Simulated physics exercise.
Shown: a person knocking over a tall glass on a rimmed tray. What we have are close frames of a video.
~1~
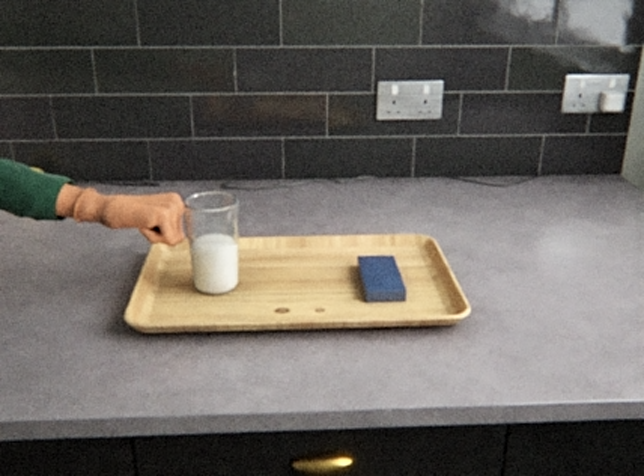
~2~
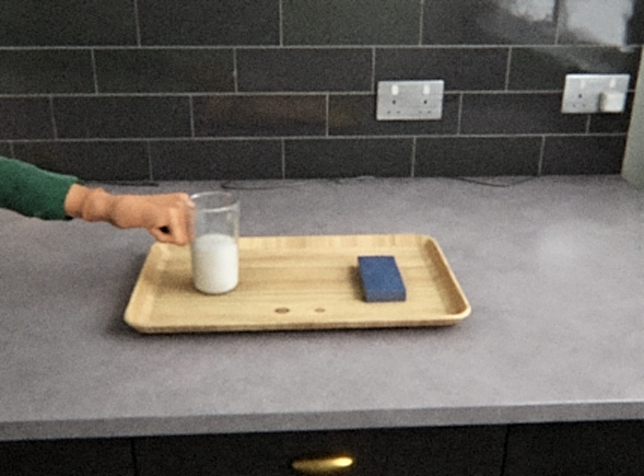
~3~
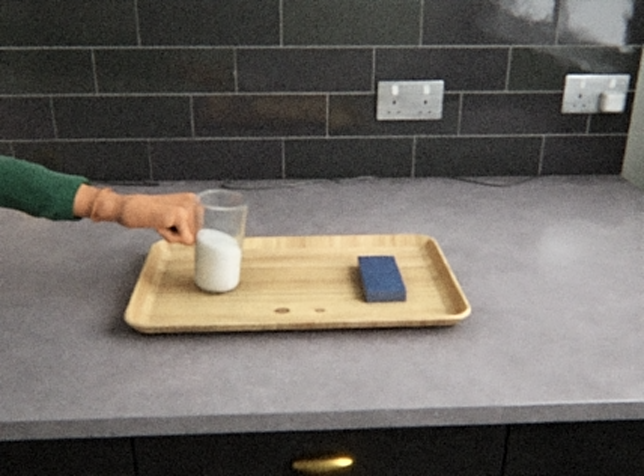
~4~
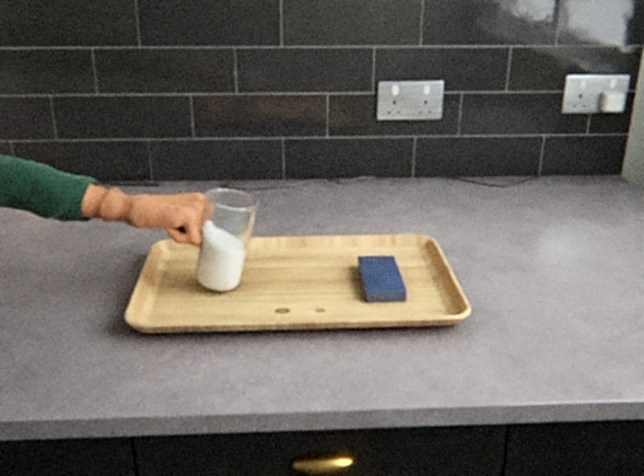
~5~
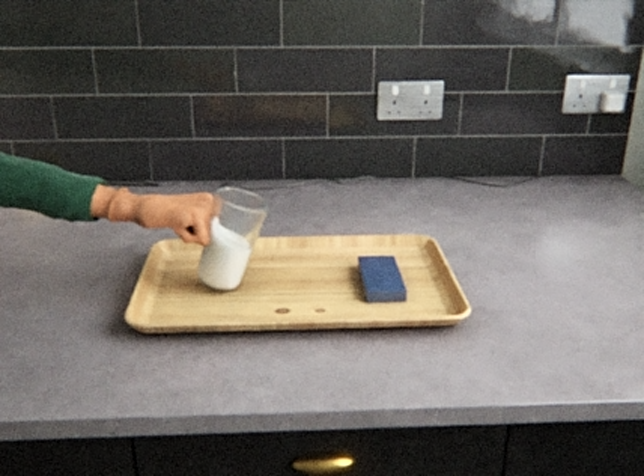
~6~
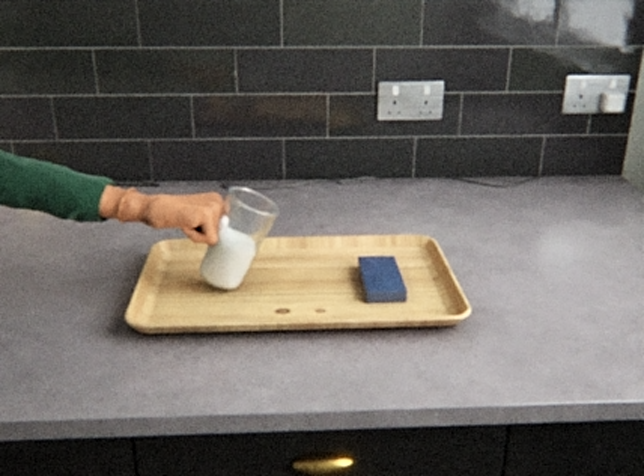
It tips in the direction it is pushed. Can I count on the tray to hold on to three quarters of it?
Yes. Most likely the overflow past the rim will be at most a quarter.
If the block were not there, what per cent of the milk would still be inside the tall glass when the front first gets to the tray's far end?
About 55 per cent.
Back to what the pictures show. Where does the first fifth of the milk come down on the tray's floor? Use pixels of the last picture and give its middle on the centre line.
Impact centre, mid-line: Approx. (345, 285).
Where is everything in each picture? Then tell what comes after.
It leans 0°; its right rim is at (237, 202); the milk meets the walls at (192, 240) and (235, 239); the tray's far rim is at (450, 271); a block is fixed to the tray further along, in the first picture.
It leans 0°; its right rim is at (237, 202); the milk meets the walls at (192, 240) and (235, 240), in the second picture.
It leans 6°; its right rim is at (247, 203); the milk meets the walls at (197, 230) and (238, 241), in the third picture.
It leans 12°; its right rim is at (257, 204); the milk meets the walls at (204, 222) and (245, 244), in the fourth picture.
It leans 18°; its right rim is at (267, 207); the milk meets the walls at (210, 227) and (251, 242), in the fifth picture.
It leans 24°; its right rim is at (277, 211); the milk meets the walls at (212, 236) and (257, 241), in the sixth picture.
A moment on, the tall glass is falling and 100 per cent is in the glass, 0 on the tray and 0 above or beyond its rim.
Next, the tall glass lies on its side and 73 per cent is in the glass, 17 on the tray and 10 above or beyond its rim.
Then the tall glass lies on its side and 37 per cent is in the glass, 50 on the tray and 12 above or beyond its rim.
Later the tall glass lies on its side and 21 per cent is in the glass, 70 on the tray and 10 above or beyond its rim.
Finally, 90 per cent is held by tray and glass, 10 is off the tray.
